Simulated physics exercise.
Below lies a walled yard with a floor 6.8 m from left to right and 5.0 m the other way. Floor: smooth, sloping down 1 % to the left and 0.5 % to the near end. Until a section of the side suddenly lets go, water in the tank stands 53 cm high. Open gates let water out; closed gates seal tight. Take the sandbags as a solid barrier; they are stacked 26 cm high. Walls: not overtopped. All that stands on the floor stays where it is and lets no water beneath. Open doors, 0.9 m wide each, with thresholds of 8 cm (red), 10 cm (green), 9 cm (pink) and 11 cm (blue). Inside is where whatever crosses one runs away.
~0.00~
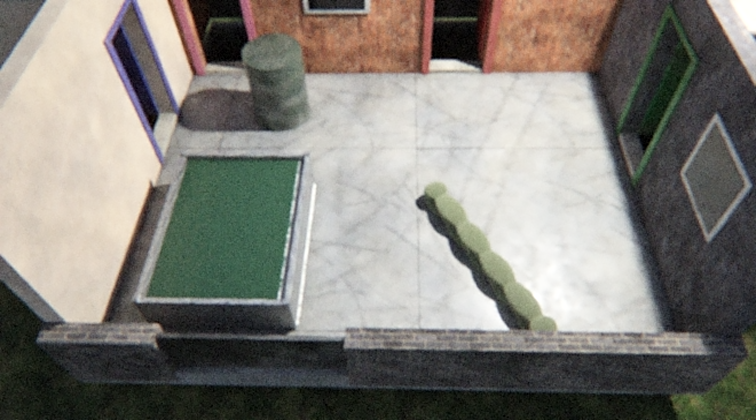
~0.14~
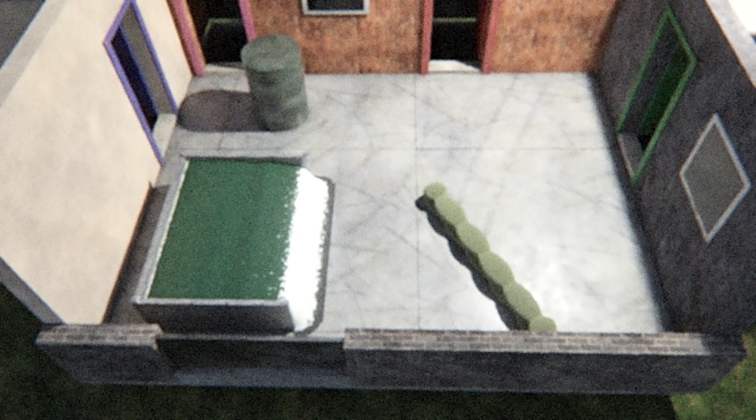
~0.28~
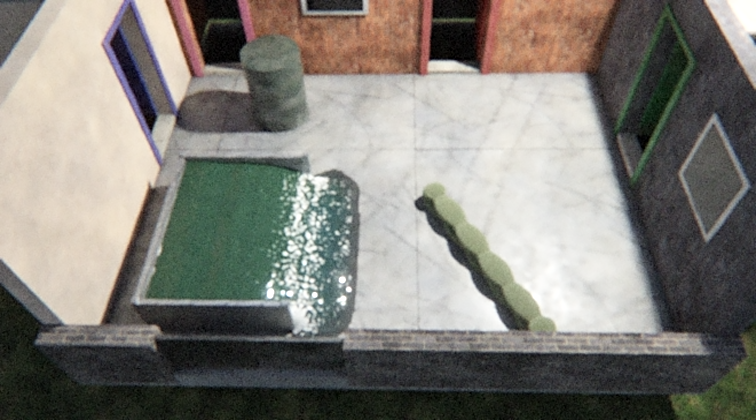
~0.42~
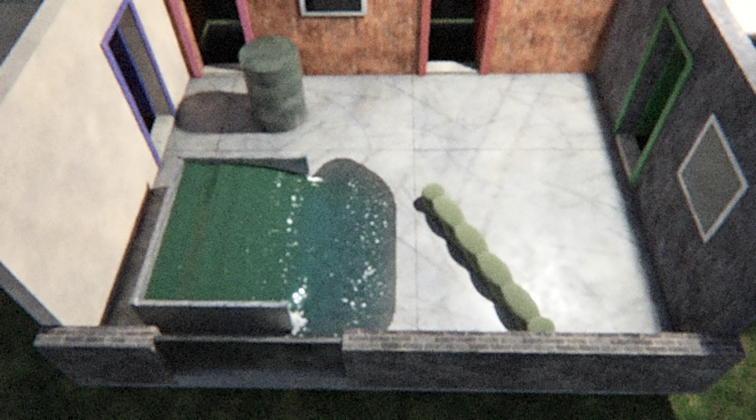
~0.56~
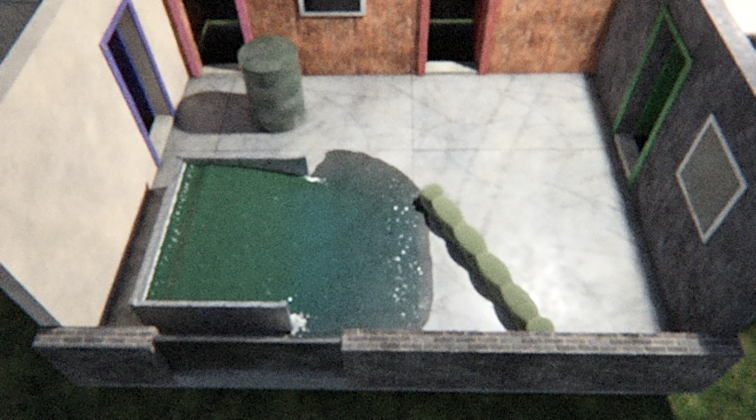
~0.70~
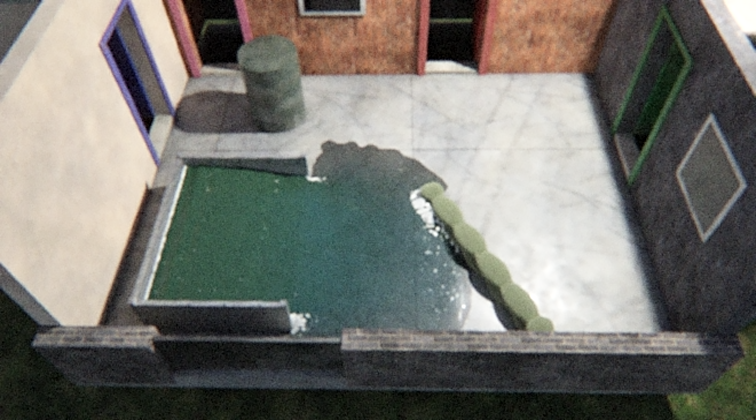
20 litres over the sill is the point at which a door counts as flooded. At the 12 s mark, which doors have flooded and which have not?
The red door has not; the green door has not; the pink door has not; the blue door has not.
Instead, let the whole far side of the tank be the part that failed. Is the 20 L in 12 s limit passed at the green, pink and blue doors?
Then: Green short of it, pink beyond it, blue beyond it.
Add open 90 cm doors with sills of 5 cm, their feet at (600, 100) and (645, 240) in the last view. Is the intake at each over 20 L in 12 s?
Taking them in order, the first gets enough and the second too little.
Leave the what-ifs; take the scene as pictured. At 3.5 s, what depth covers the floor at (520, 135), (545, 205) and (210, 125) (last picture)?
Depth readings in turn - 2, 1, 0 cm.
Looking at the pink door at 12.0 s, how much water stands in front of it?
Depth: Approx. 9.0 cm.
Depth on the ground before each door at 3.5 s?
Depth readings (cm): Red = 11; green = 7; pink = 0; blue = 0.
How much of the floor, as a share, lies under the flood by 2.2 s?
Around 50 per cent wet.
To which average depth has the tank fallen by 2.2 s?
Roughly 15 centimetres.
After 1.4 s water covers 30 % of the floor and is deepest (38 cm) near (526, 359); red door not reached, green door not reached, pink door not reached, blue door not reached.
After 2.2 s water covers 50 % of the floor and is deepest (44 cm) near (524, 344); red door not reached, green door not reached, pink door not reached, blue door not reached.
After 3.5 s water covers 60 % of the floor and is deepest (22 cm) near (463, 358); red door 11 cm at the sill, 3 L in, green door 7 cm at the sill, 0 L in, pink door not reached, blue door not reached.
After 7.0 s water covers 90 % of the floor and is deepest (14 cm) near (303, 265); red door 7 cm at the sill, 8 L in, green door 4 cm at the sill, 0 L in, pink door 3 cm at the sill, 0 L in, blue door 5 cm at the sill, 0 L in.
After 12.0 s water covers 90 % of the floor and is deepest (12 cm) near (239, 180); red door 5 cm at the sill, 9 L in, green door 1 cm at the sill, 0 L in, pink door 9 cm at the sill, 3 L in, blue door 10 cm at the sill, 1 L in.
